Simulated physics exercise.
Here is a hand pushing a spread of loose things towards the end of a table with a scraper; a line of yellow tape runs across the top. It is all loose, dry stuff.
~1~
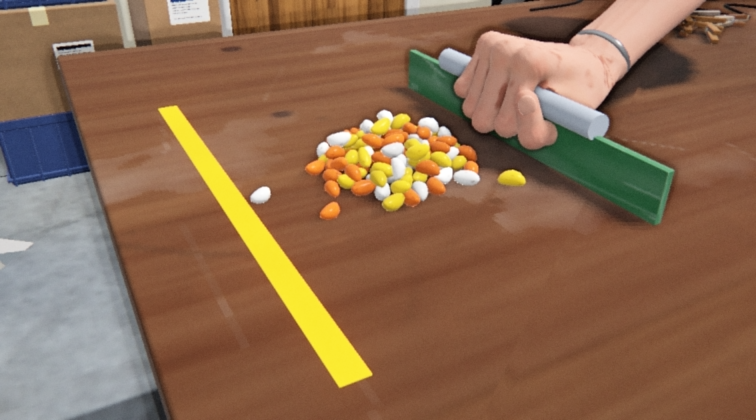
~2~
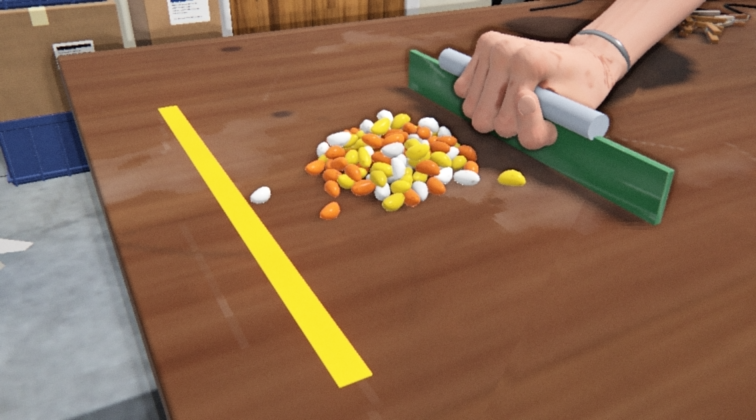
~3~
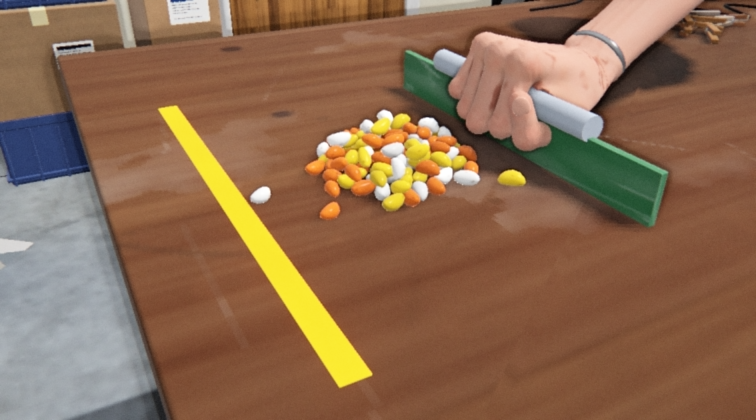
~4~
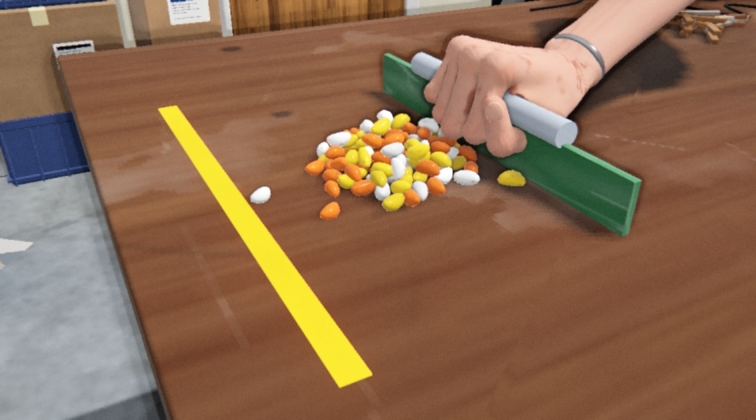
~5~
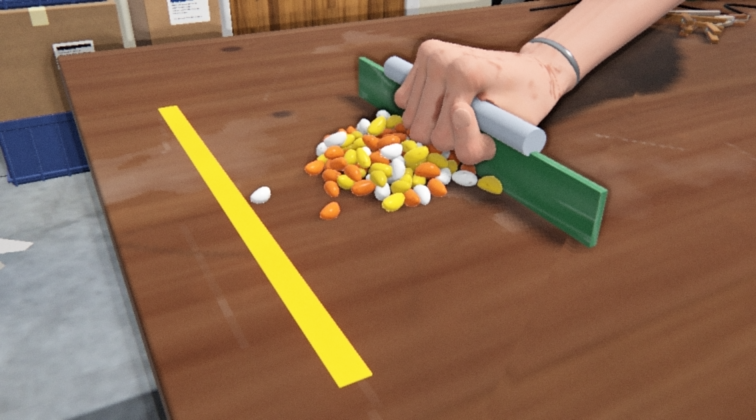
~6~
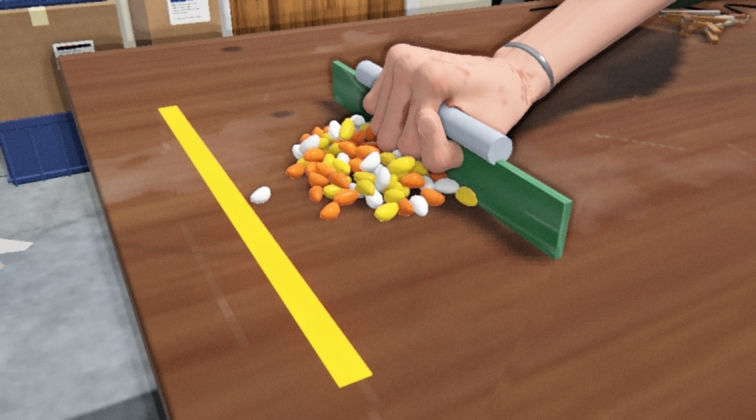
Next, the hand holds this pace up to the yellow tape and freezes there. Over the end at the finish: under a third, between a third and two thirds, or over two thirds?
Lost: Under a third of the heap.
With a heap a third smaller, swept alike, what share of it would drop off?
Some 10 per cent.
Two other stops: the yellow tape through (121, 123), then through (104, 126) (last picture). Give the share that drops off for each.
First some 80, then 100 per cent.
Just after the last frame, scraper still moving, near (319, 133); heap all on the table, its front near (202, 211).
A moment on, scraper stopped at the yellow tape; heap about a tenth over the edge.
Further on, scraper stopped at the yellow tape; heap roughly a quarter over the edge.
When it is over, scraper stopped at the yellow tape; heap roughly a quarter over the edge.
